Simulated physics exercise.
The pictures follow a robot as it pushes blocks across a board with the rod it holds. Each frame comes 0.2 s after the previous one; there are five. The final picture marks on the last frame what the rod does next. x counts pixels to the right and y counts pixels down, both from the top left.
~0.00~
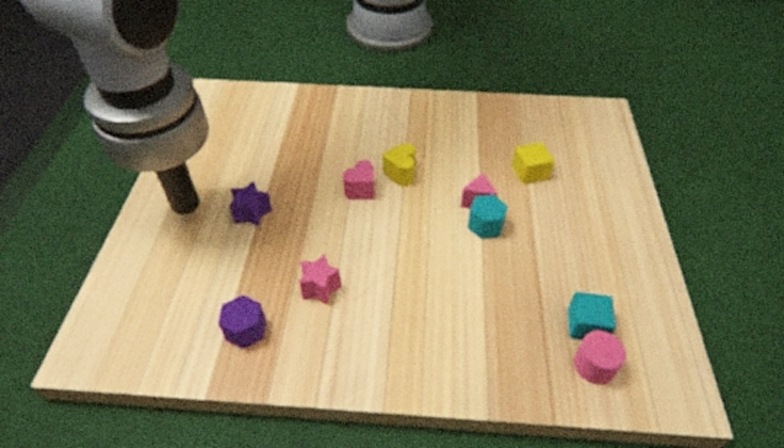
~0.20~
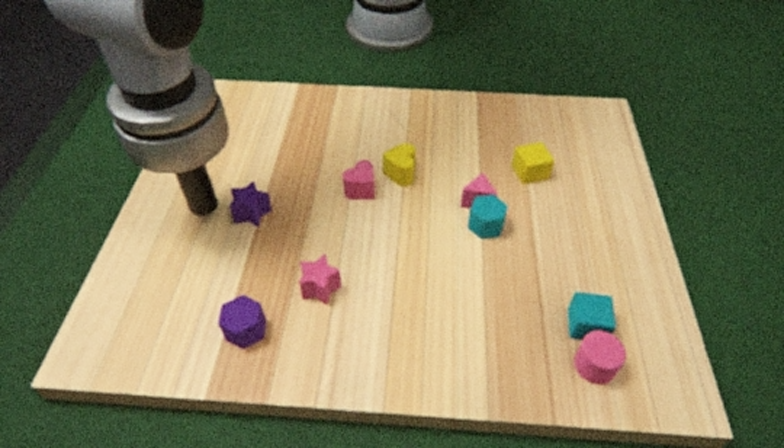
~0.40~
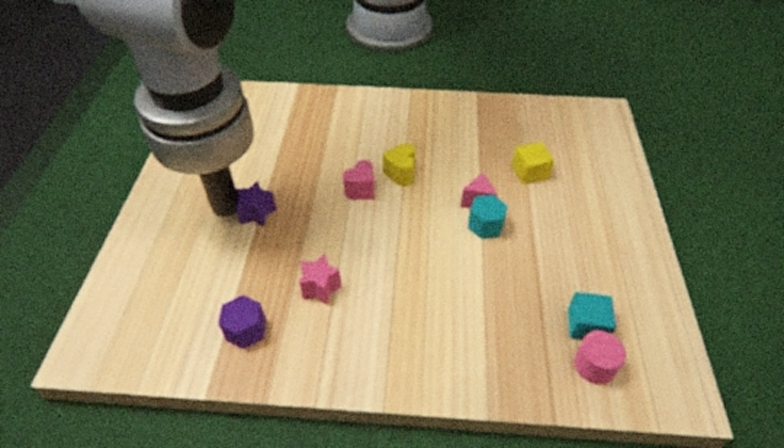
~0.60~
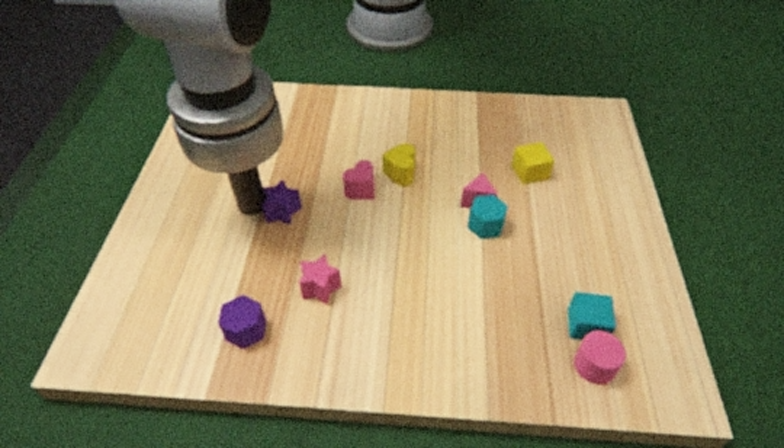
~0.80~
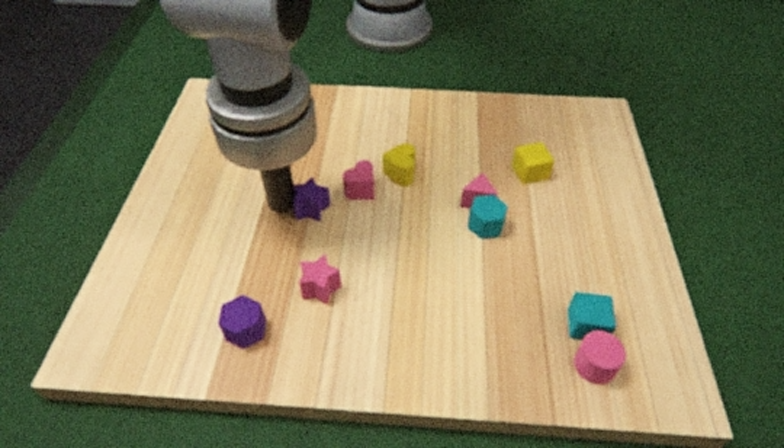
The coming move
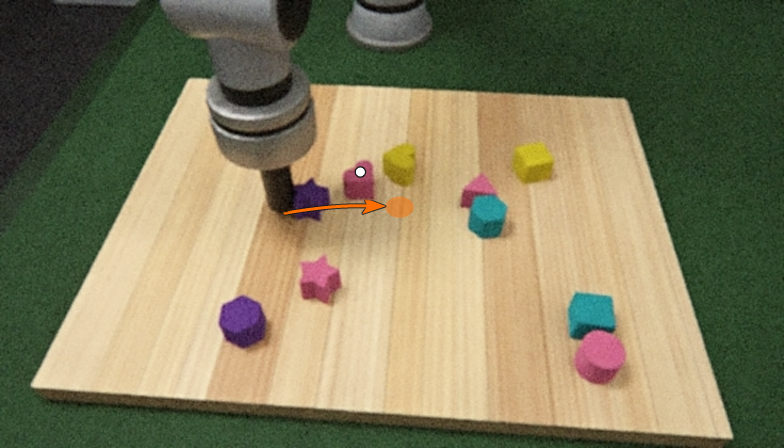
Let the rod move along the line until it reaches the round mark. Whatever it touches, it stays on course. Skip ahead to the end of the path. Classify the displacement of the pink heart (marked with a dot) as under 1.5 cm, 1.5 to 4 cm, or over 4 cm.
Its displacement is above 4 cm.
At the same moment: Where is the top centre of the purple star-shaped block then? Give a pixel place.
Located at (426, 183).
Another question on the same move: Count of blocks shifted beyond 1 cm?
Moved: More than two.
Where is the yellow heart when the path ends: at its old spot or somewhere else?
It moves.
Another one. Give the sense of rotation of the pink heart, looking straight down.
I'd predict that, seen from above, the pink heart rotates counter-clockwise.
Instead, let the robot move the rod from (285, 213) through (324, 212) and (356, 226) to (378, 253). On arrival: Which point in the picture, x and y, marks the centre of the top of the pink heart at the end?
Around (379, 166).
The line goes from (285, 213) through (323, 208) and (361, 206) to (399, 207); the dot is on the pink heart.
On the path given first. One third of the way, rod (323, 197); purple star-shaped block (349, 185); pink heart (371, 169).
Two thirds of the way, rod (361, 195); purple star-shaped block (387, 182); pink heart (402, 161), turned 40° anticlockwise; yellow heart (417, 146).
At the end, rod (400, 196); purple star-shaped block (426, 183); pink heart (429, 158), turned 80° anticlockwise; yellow heart (427, 139), turned 35° anticlockwise; pink triangular piece unmoved.
